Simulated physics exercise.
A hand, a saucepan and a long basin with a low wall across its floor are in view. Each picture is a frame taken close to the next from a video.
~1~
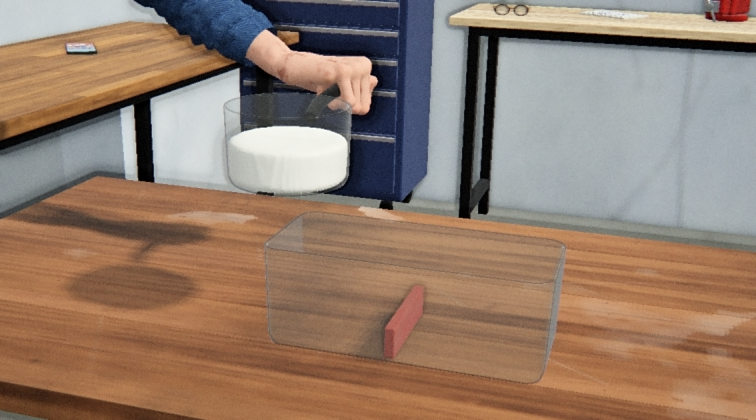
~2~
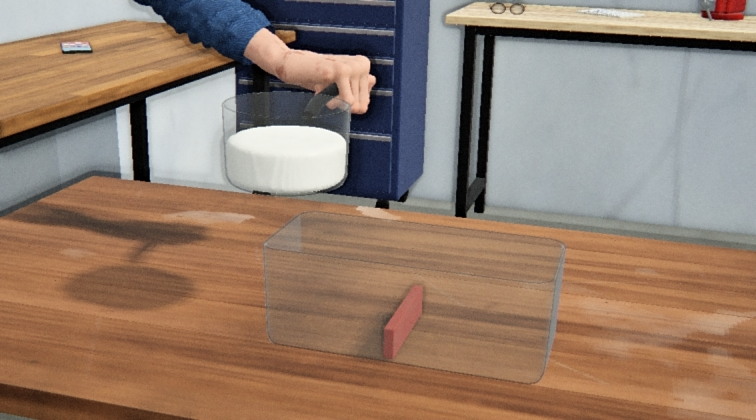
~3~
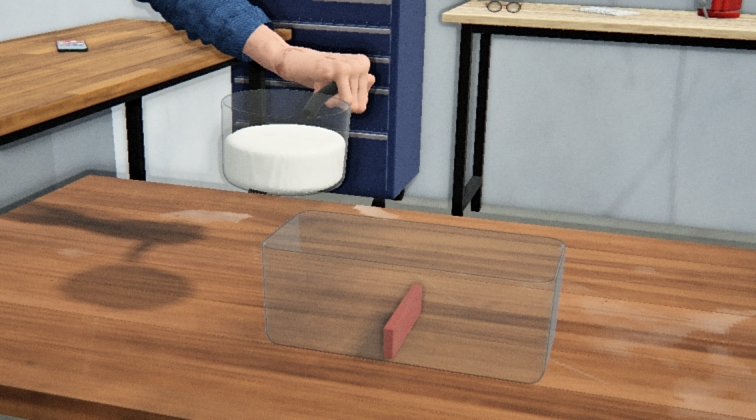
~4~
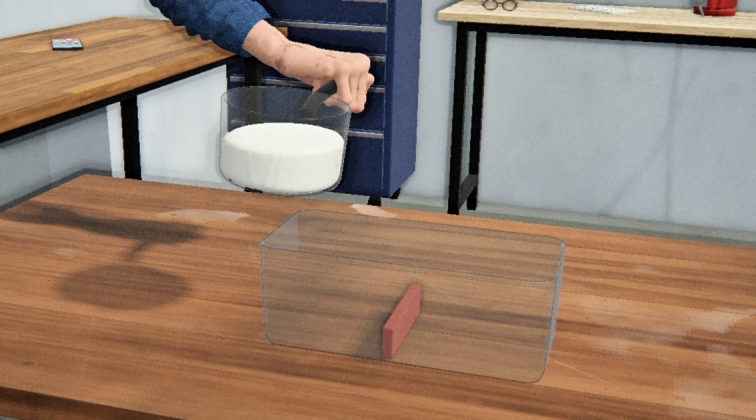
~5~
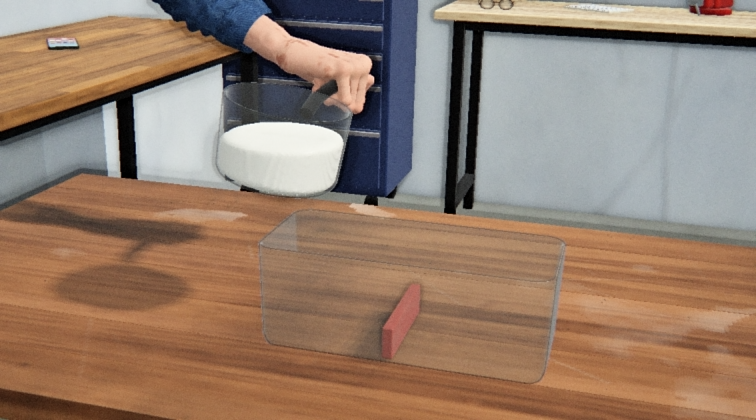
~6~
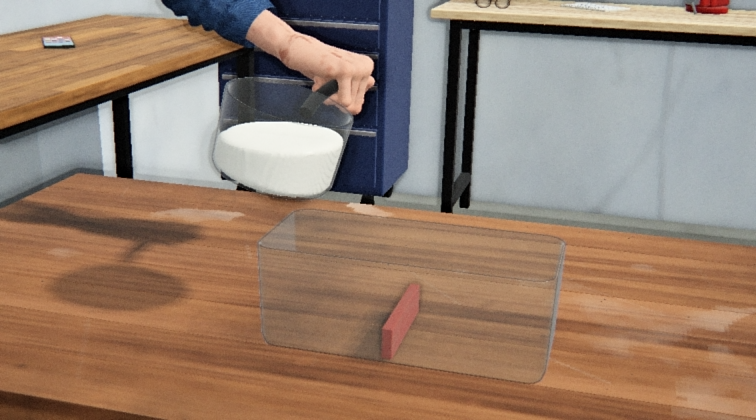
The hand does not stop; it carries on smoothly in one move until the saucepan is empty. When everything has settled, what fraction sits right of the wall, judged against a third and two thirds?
Low range.
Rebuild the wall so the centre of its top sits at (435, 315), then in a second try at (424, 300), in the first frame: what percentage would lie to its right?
About 10 per cent on the first try, and 5 per cent on the second.
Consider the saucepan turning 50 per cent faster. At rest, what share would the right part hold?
Near 15 parts in a hundred.
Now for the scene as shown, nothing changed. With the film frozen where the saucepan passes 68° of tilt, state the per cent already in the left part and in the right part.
About 5 per cent on the left and 0 on the right.
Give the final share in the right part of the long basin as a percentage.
Share: Roughly 20 %.
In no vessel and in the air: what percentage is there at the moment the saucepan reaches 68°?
I'd reckon some 20 per cent.
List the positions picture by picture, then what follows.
In the first frame, tilt 0°; pouring edge (347, 112); surface from (237, 134) to (345, 145); the long basin's rim runs from (284, 229) to (560, 264); the wall's top is at (405, 308).
In the second frame, tilt 1°; pouring edge (346, 112); surface from (235, 133) to (344, 144).
In the third frame, tilt 3°; pouring edge (346, 113); surface from (233, 132) to (343, 143).
In the fourth frame, tilt 6°; pouring edge (347, 115); surface from (230, 131) to (342, 142).
In the fifth frame, tilt 10°; pouring edge (348, 120); surface from (228, 131) to (342, 142).
In the sixth frame, tilt 15°; pouring edge (349, 125); surface from (225, 129) to (342, 142).
A moment on, the tilt is 68° and 75 per cent is still to pour, 5 is left of the wall and 0 right of it.
Next, the tilt is 100° and 19 per cent is still to pour, 59 is left of the wall and 14 right of it.
Then the tilt is 106° and 1 per cent is still to pour, 81 is left of the wall and 17 right of it.
Later the tilt is 106° and 0 per cent is still to pour, 81 is left of the wall and 19 right of it.
In the end 81 per cent lies left of the wall, 19 right of it and 0 outside.
